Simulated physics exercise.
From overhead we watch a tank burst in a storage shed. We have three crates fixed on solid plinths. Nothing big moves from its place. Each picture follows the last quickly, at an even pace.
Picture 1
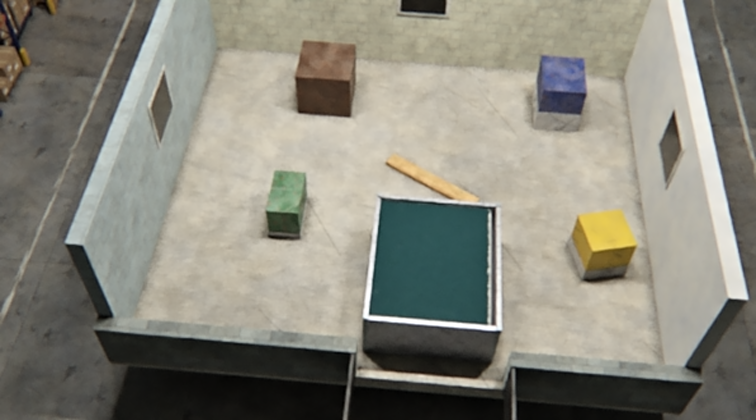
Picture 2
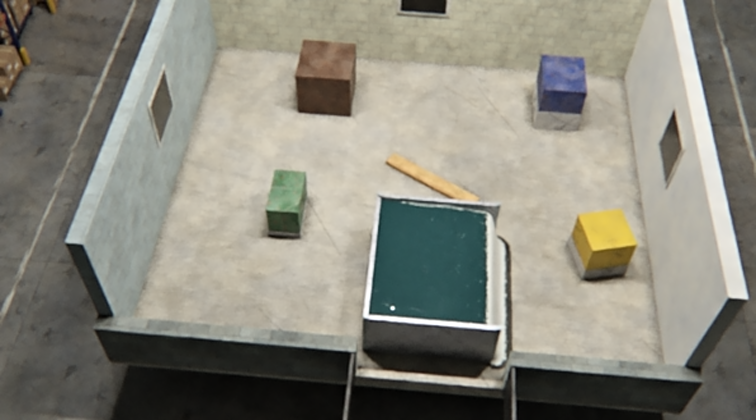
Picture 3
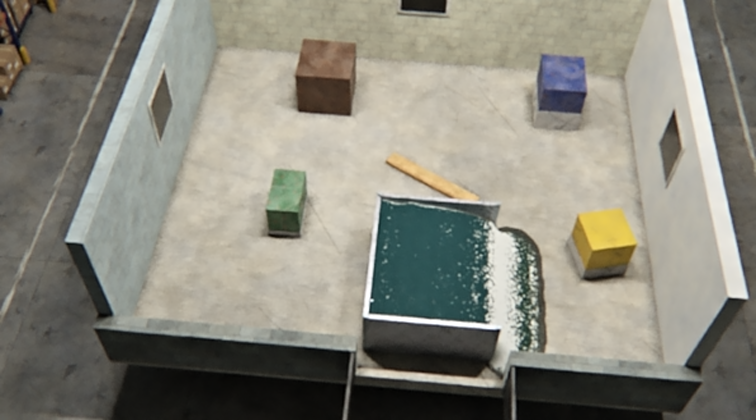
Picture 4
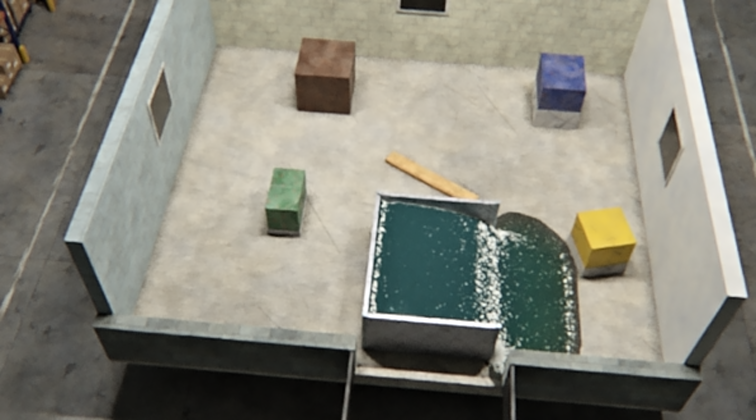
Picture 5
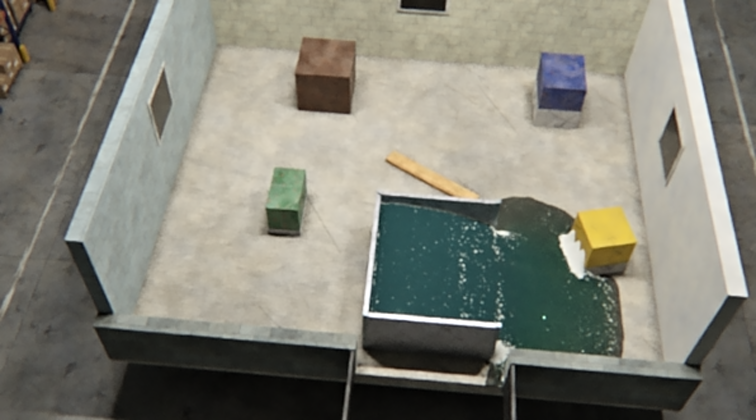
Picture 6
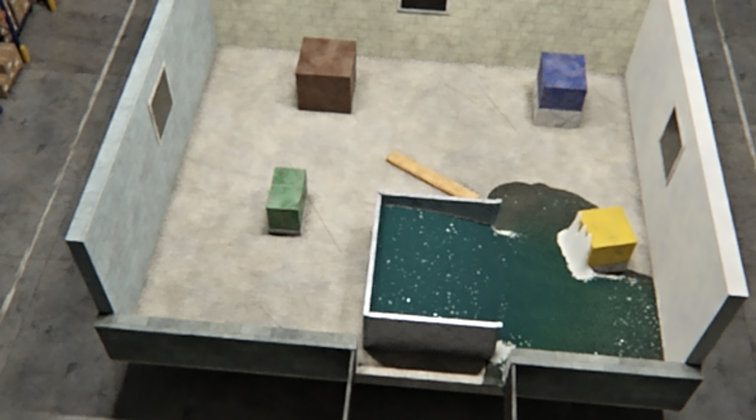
A big tank of dark green water in a walled room burst open on its right side, and the water poured out across the floor, spreading right and foaming white against the yellow block.
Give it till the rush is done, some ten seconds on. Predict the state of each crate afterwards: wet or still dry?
Afterwards, the yellow crate is wet; the blue crate is still dry; the green crate is still dry.
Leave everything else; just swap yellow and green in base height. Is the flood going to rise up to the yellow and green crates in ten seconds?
I reckon the yellow crate is inundated but the green crate is left unharmed.
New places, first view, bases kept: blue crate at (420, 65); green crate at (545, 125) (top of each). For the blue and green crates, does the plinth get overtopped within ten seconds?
As I read it, the blue crate stays clear and the green crate gets flooded.
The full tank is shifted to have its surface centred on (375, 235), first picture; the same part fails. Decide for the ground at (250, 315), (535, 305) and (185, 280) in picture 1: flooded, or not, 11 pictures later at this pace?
First unwetted; next drenched; last unwetted.
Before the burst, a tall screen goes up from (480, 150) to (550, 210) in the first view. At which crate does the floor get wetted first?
That would be the yellow one.
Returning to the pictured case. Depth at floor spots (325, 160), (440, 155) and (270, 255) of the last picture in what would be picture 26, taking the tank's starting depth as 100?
Some 0, 0 and 0 in a hundred.
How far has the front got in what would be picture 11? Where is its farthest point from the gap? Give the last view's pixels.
About at (632, 159).
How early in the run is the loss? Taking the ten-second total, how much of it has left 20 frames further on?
Around 25 percent.
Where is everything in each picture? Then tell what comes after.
The first picture shows the tank at (435, 261) is whole and still.
In the second picture, water pours out at (491, 287) and has run to a hidden place.
In the third picture, water pours out at (491, 288) and has run to a hidden place.
In the fourth picture, water pours out at (490, 288) and has run to (535, 223).
In the fifth picture, water pours out at (490, 288) and has run to a hidden place.
In the sixth picture, water pours out at (491, 288) and has run to (663, 357).
A moment on, water covers 20 % of the floor; the yellow crate water round its plinth, the blue crate not reached, the green crate not reached.
Next, water covers 25 % of the floor; the yellow crate water round its plinth, the blue crate water round its plinth, the green crate not reached.
Then, water covers 40 % of the floor; the yellow crate water round its plinth, the blue crate water round its plinth, the green crate not reached.
Later, water covers 55 % of the floor; the yellow crate water round its plinth, the blue crate water round its plinth, the green crate not reached.
In the end, water covers 90 % of the floor; the yellow crate was topped, the blue crate stayed above the water, the green crate stayed above the water.
